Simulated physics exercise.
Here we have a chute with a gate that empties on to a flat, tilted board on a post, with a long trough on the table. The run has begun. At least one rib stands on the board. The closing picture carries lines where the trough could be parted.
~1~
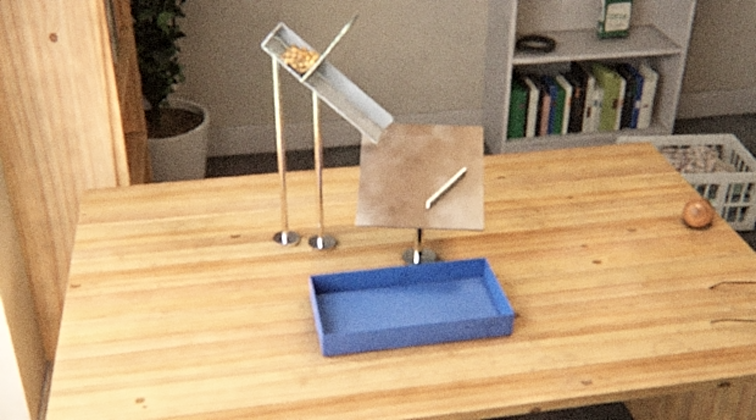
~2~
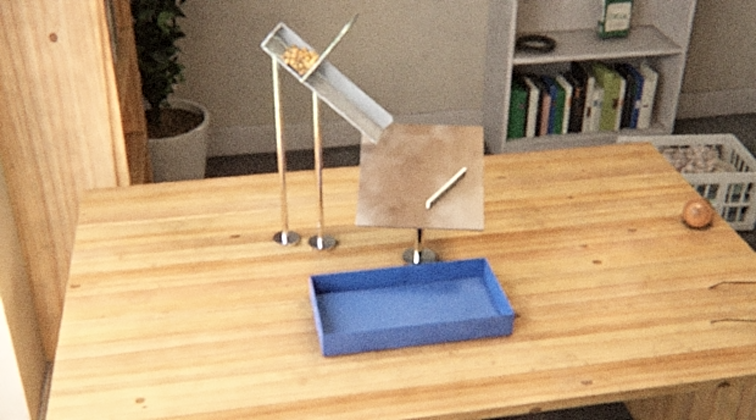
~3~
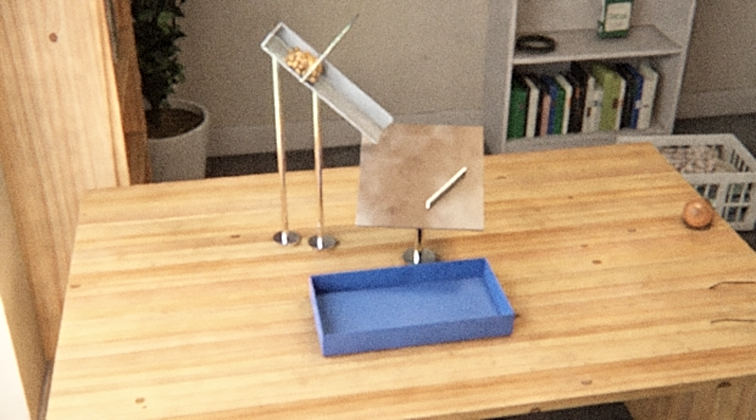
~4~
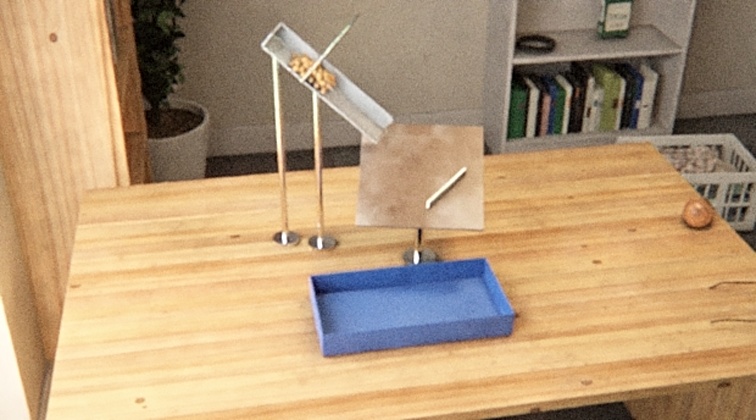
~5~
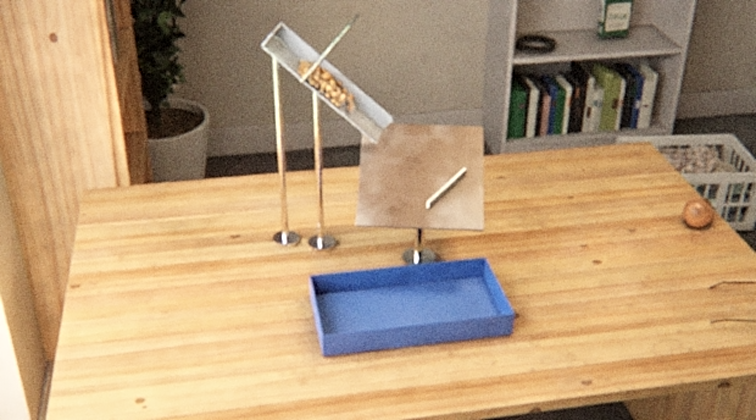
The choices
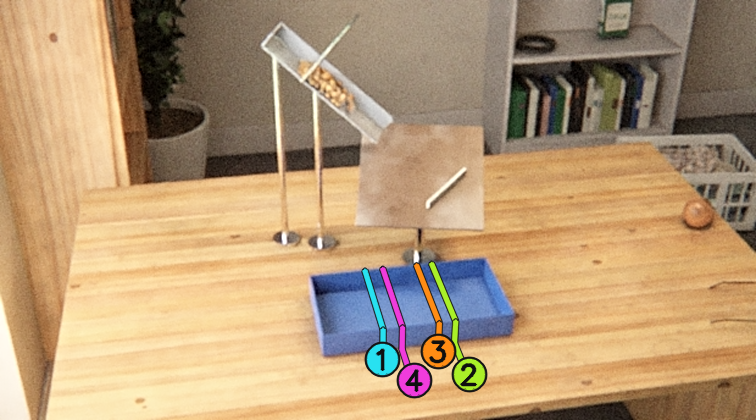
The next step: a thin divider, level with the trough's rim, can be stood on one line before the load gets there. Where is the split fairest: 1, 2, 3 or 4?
Use line 4.
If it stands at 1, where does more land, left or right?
More lands on the right.
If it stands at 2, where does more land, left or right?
The left side.
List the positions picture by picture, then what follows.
The first picture shows load behind the gate at (304, 61), round wooden beads; lip of the chute at (380, 137), sloping fairly steeply.
The second picture shows middle of the board at (421, 174), tilted fairly steeply; middle of its low edge at (419, 227); of its high edge at (423, 125).
The third picture shows front corners of the trough at (323, 335) and (514, 314), empty; front of the load at (317, 77).
The fourth picture shows middle of the load at (312, 72); its front at (333, 84), about a quarter of the way to the lip; rib from (466, 168) to (428, 202).
The fifth picture shows middle of the load at (326, 82); its front at (350, 108), about half of the way to the lip.
On the marked copy, line 1 crosses the front rim at (382, 328); line 2 crosses the front rim at (455, 320); line 3 crosses the front rim at (439, 322); line 4 crosses the front rim at (402, 326).
With 1, of what is caught, a small part on the left of the divider, most on the right.
With 2, of what is caught, nearly all on the left of the divider, a small part on the right.
With 3, of what is caught, nearly all on the left of the divider, a small part on the right.
With 4, of what is caught, about a third on the left of the divider, about two thirds on the right.
